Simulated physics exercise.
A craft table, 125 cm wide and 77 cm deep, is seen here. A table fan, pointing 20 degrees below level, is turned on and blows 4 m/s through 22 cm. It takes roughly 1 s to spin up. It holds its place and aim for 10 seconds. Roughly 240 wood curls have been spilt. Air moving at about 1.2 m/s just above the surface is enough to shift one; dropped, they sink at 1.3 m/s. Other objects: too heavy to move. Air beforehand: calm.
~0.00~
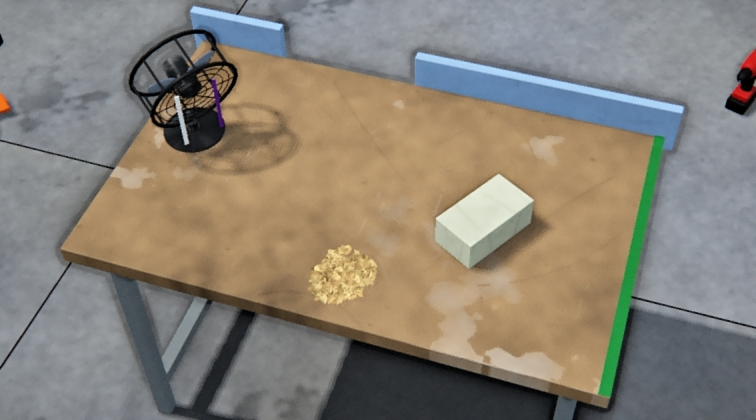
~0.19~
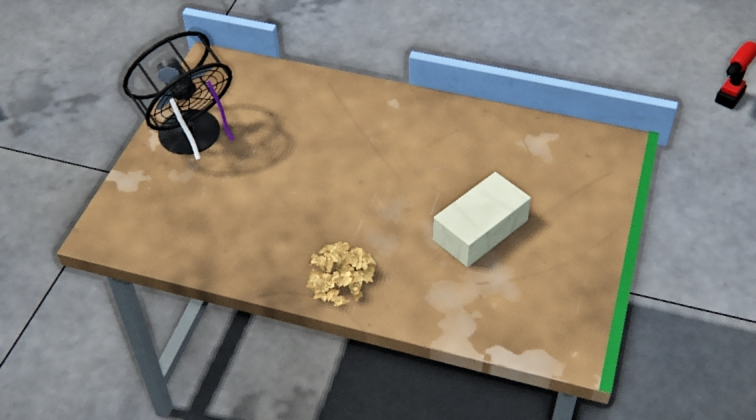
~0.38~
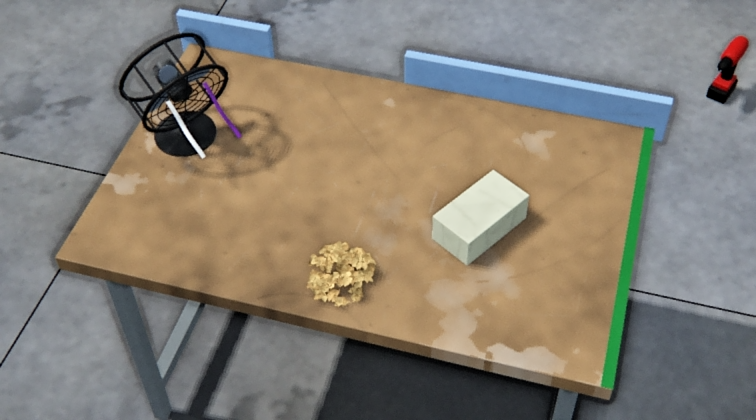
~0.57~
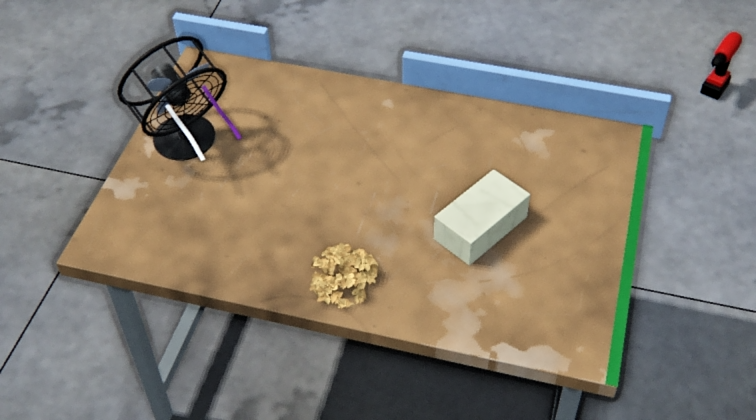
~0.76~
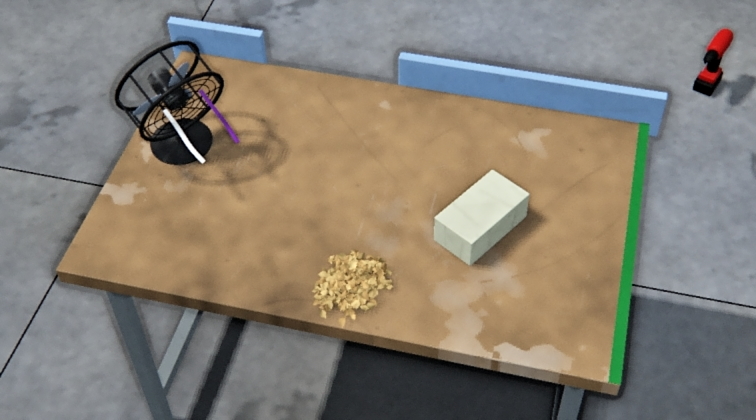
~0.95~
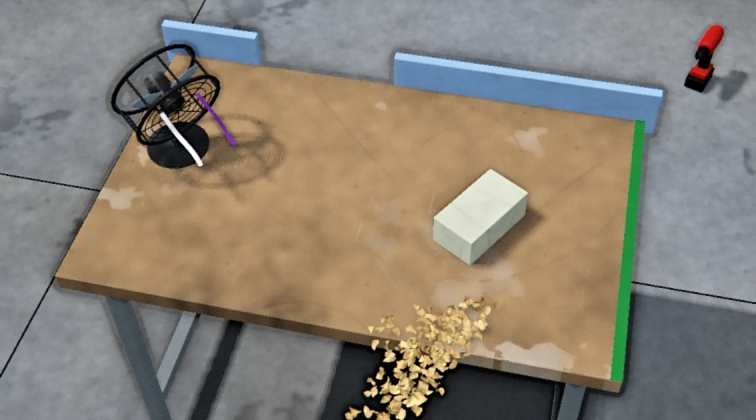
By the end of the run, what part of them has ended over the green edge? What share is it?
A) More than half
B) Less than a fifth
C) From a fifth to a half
The answer is B.
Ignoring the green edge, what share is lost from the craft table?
The share comes to some 100 per cent.
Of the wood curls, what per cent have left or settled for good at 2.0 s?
That works out to some 100 %.
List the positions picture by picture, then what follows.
In the first frame, the middle of the wood curls is near (344, 275), none has stirred yet and the mouth of the table fan is at (184, 80).
In the second frame, the middle of the wood curls is near (342, 267), about 1 % have left their places and the green edge is centred on (638, 250).
In the third frame, the middle of the wood curls is near (342, 267), about 1 % have left their places and the top of a block is at (482, 205).
In the fourth frame, the middle of the wood curls is near (345, 269) and about 1 % have left their places.
In the fifth frame, the middle of the wood curls is near (349, 280), the farthest in sight from the table fan is at (370, 309) and about 45 % have left their places.
In the sixth frame, the middle of the wood curls is near (440, 346), the farthest in sight from the table fan is at (411, 403) and all have left their places.
After 2.0 s the count stands so, 4 % are over the green edge.
After 3.2 s the count stands so, 4 % are over the green edge.
After 5.5 s the count stands so, 4 % are over the green edge.
After 10.0 s, at the end, 4 % are over the green edge.
